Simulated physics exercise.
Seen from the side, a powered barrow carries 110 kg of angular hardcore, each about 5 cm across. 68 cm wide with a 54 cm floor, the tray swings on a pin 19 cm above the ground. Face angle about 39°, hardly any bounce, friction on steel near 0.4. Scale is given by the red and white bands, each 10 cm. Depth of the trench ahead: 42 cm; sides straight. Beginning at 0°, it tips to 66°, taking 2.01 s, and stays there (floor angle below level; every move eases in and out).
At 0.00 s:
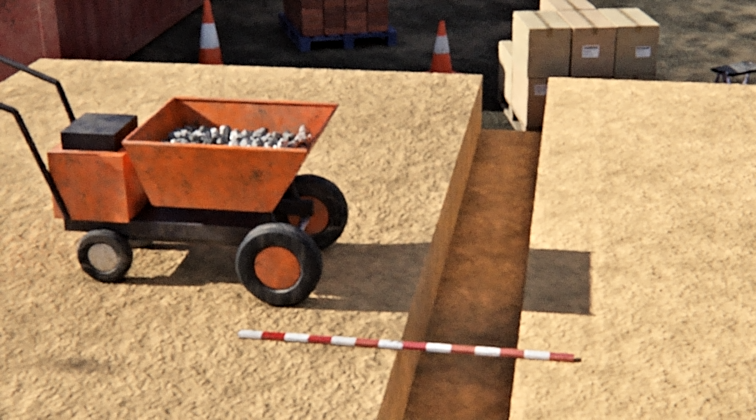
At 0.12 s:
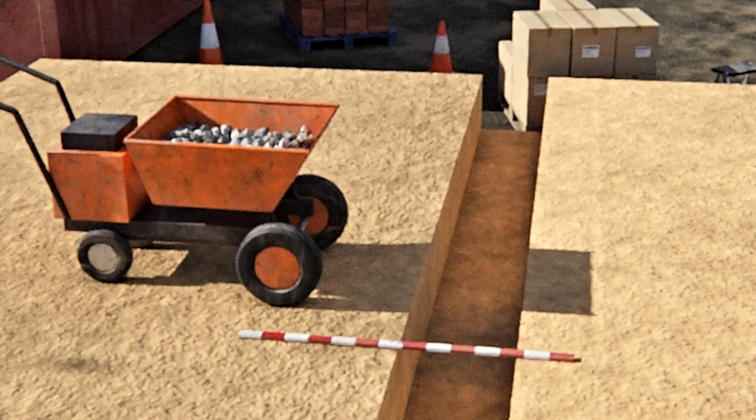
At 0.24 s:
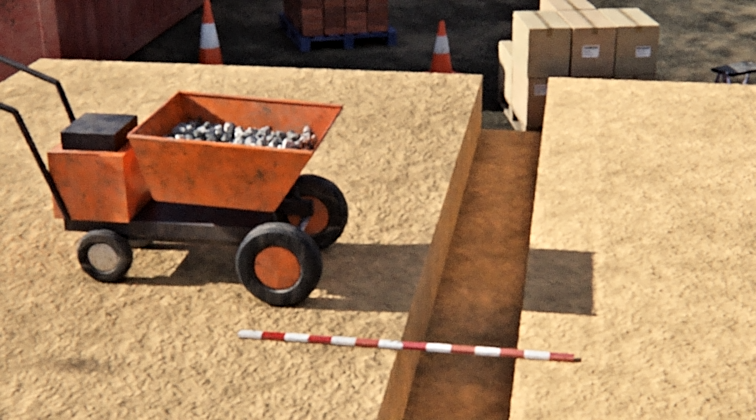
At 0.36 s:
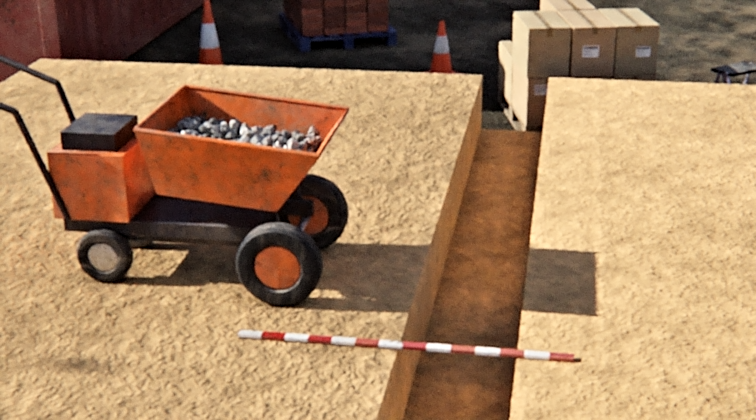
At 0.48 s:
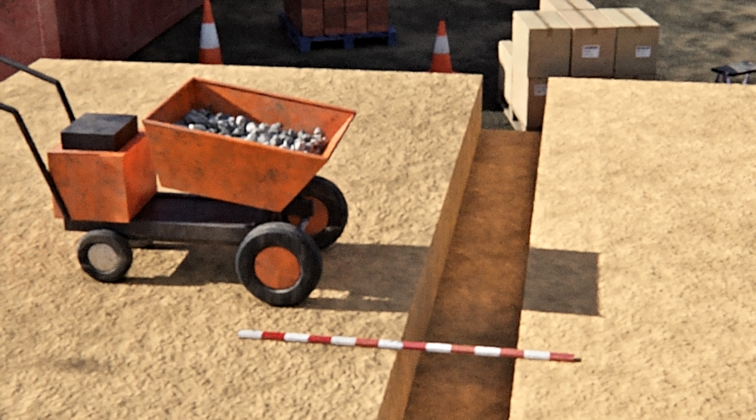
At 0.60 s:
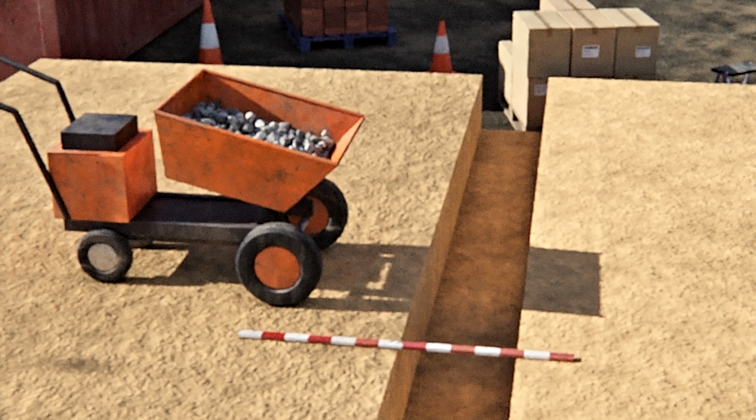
On sandy ground beside a narrow trench, with cones and stacked boxes behind, an orange powered barrow stands still while its tray of grey stones gradually tilts to the right, the left end rising and the right lip lowering slightly.
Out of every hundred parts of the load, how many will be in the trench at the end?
Close to 32 in every hundred.
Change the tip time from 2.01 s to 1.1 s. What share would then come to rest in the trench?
Estimate: About 35 %.
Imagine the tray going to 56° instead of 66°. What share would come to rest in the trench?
Roughly 0 per cent would end in the trench.
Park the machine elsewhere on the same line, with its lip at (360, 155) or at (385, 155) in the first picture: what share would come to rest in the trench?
From the first place around 25 per cent, from the other around 25.
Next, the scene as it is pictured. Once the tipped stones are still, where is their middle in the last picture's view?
Look at roughly (464, 362).
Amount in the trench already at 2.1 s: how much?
5 per cent, give or take.
After 1.5 s the floor is at 56°; 100 % in the tray; the foremost stones are at (379, 209).
After 2.1 s the floor is at 66°; 96 % in the tray, 4 % in the trench; the foremost stones are at (472, 292).
After 2.5 s the floor is at 66°; 86 % in the tray, 14 % in the trench; the foremost stones are at (516, 351).
After 4.4 s the floor is at 66°; 68 % in the tray, 32 % in the trench; the foremost stones are at (519, 338).
